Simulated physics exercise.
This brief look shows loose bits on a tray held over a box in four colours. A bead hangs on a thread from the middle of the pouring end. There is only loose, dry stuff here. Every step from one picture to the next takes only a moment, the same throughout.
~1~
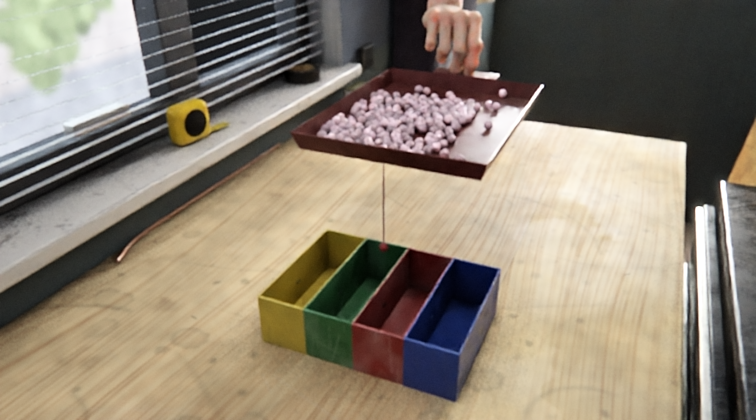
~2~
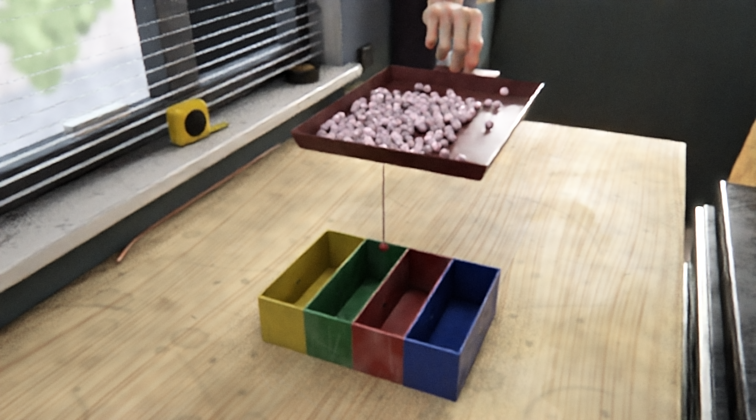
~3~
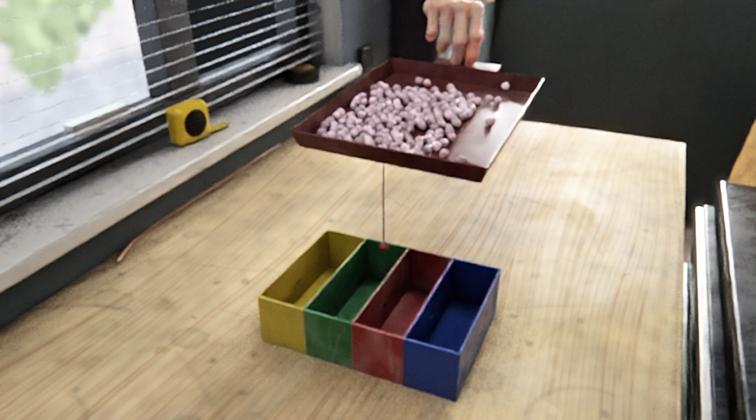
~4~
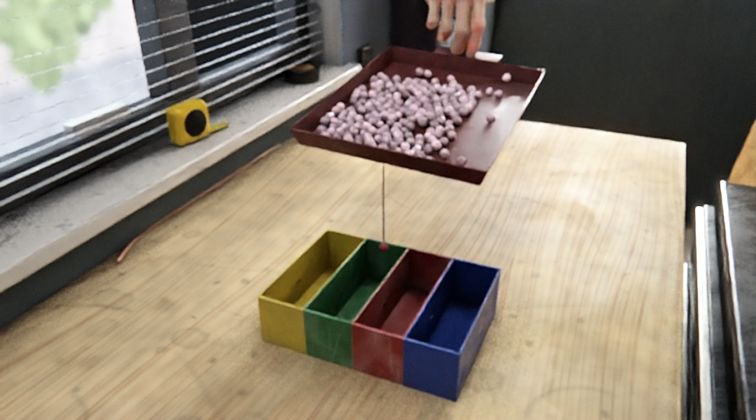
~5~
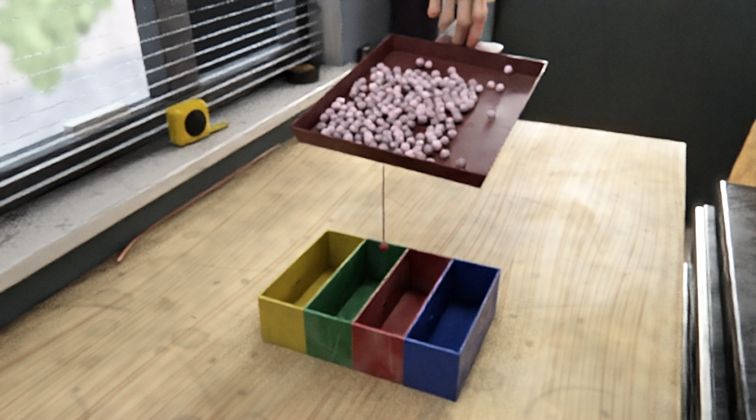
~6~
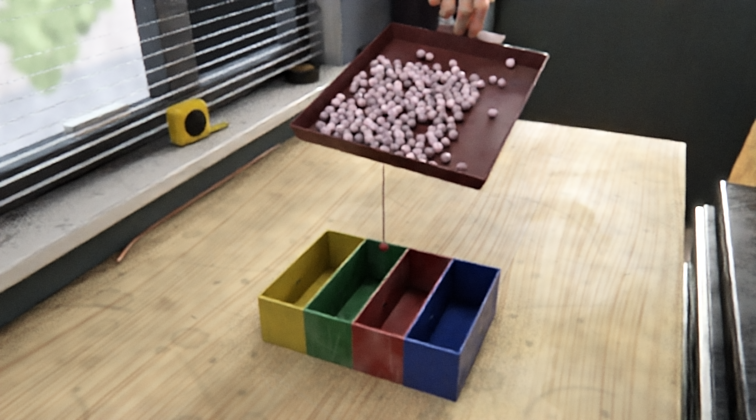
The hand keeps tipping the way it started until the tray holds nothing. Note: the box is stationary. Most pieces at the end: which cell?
Blue.
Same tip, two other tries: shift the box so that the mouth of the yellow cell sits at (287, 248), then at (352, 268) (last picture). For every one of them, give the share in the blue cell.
Trial 1 20%, trial 2 30%.
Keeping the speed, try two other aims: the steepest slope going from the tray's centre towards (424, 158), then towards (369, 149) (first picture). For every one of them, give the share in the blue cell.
Roughly 40 per cent, and 0 per cent.
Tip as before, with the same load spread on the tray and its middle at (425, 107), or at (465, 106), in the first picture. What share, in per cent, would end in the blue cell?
Shares in turn: 60 % and 60 %.
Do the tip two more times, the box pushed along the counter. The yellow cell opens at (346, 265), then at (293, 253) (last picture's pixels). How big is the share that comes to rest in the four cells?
First case 100 in a hundred, second case 40 in a hundred.
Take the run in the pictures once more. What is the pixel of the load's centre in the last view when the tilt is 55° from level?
The middle of the pieces sits at roughly (432, 147).
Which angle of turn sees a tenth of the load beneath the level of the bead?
I'd put it at about 65 degrees.
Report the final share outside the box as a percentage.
Near 20 in a hundred.
Soon, tray tipped steeply; nearly all on the tray; a small part in the blue cell; a stray few in the red cell; a small part falling or outside the box.
A while on, tray tipped right over; a small part on the tray; about half in the blue cell; about a quarter in the red cell; a stray few in the green cell; a stray few in the yellow cell; about a quarter falling or outside the box.
Towards the end, tray tipped past a quarter turn; about two thirds in the blue cell; about a quarter in the red cell; a stray few in the green cell; a stray few in the yellow cell; about a quarter falling or outside the box.
Finally, tray tipped past a quarter turn; about two thirds in the blue cell; about a quarter in the red cell; a stray few in the green cell; a stray few in the yellow cell; about a quarter outside the box.
